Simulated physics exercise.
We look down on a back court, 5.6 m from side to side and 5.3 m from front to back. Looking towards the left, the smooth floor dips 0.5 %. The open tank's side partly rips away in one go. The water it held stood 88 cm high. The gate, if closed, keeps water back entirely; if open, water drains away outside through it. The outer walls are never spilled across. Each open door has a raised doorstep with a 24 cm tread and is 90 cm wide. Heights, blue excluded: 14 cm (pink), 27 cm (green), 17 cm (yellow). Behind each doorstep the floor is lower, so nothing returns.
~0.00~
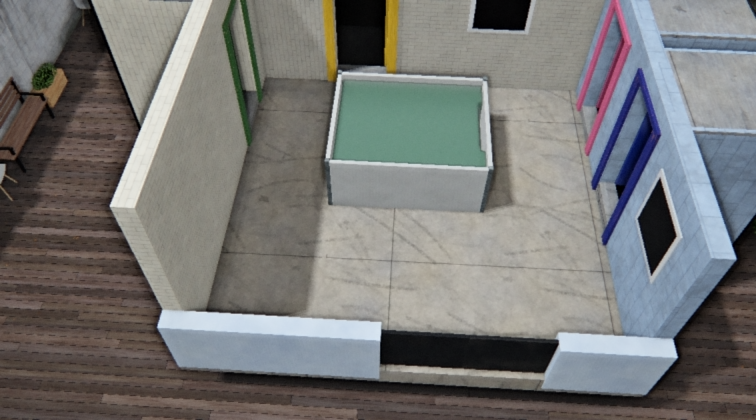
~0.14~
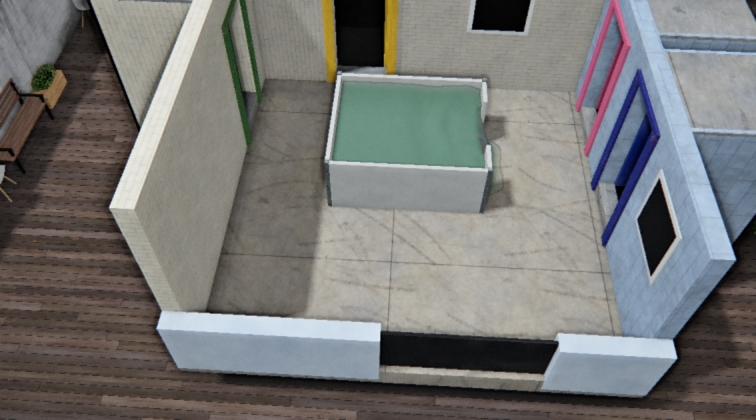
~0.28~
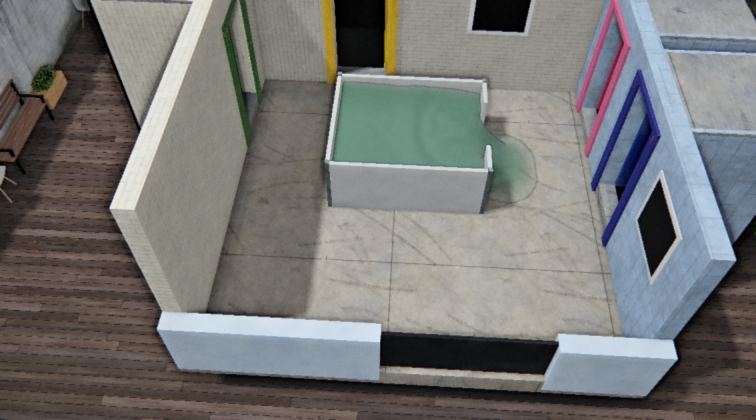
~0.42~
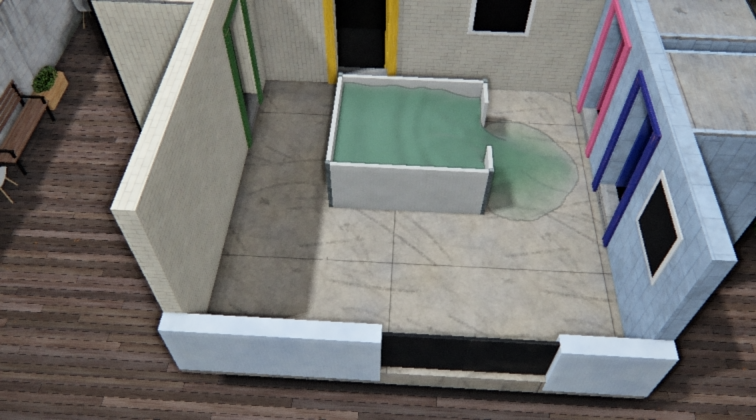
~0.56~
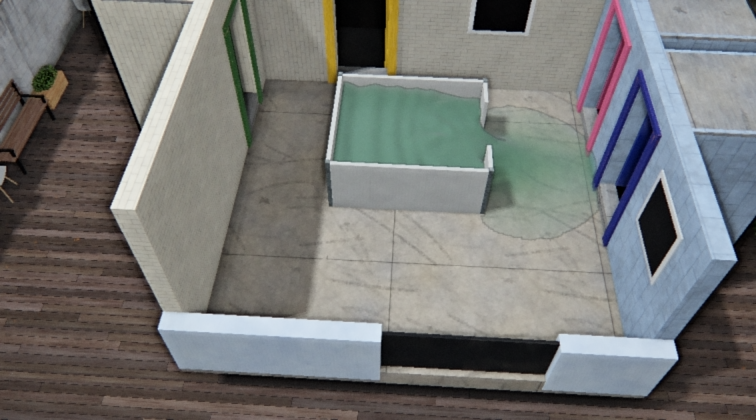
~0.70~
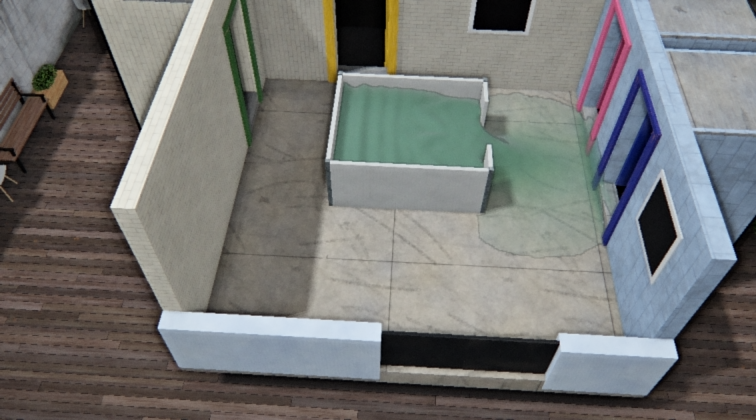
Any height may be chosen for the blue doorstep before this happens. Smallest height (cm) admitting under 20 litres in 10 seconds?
Roughly 35 cm.
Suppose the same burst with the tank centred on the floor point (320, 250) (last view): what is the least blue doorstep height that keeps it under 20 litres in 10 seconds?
That setup calls for roughly 26 cm.
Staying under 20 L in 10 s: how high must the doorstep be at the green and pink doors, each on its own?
Some 13.5 cm for green, some 35 cm for pink.
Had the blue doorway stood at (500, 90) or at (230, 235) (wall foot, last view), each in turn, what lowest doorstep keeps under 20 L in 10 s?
In turn: About 10.0 cm, about 13.0 cm.
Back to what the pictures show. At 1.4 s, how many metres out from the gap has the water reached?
3.8 m.
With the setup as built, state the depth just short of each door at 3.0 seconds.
Lab note, cm: Pink 27; green 0; blue 25; yellow 5.
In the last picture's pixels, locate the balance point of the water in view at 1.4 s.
(456, 167).
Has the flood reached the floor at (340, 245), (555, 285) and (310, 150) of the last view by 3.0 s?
In that order: Dry, flooded, not reached.
After 1.4 s water covers 25 % of the floor, deepest (60 cm) near (577, 94); 36 cm at the blue door, 35 litres in over its 21 cm doorstep.
After 3.0 s water covers 55 % of the floor, deepest (36 cm) near (578, 100); 25 cm at the blue door, 134 litres in over its 21 cm doorstep.
After 10.0 s water covers 100 % of the floor, deepest (18 cm) near (419, 356); 10 cm at the blue door, 149 litres in over its 21 cm doorstep.
At the blue door as built, the water arrived by 0.7 s and peaked near 37 cm at 1.2 s.
With a doorstep of 28.5 cm, 62 litres would have come in within the 10 s; with 38 cm, 10 litres. So under 20 litres takes about 35 cm.
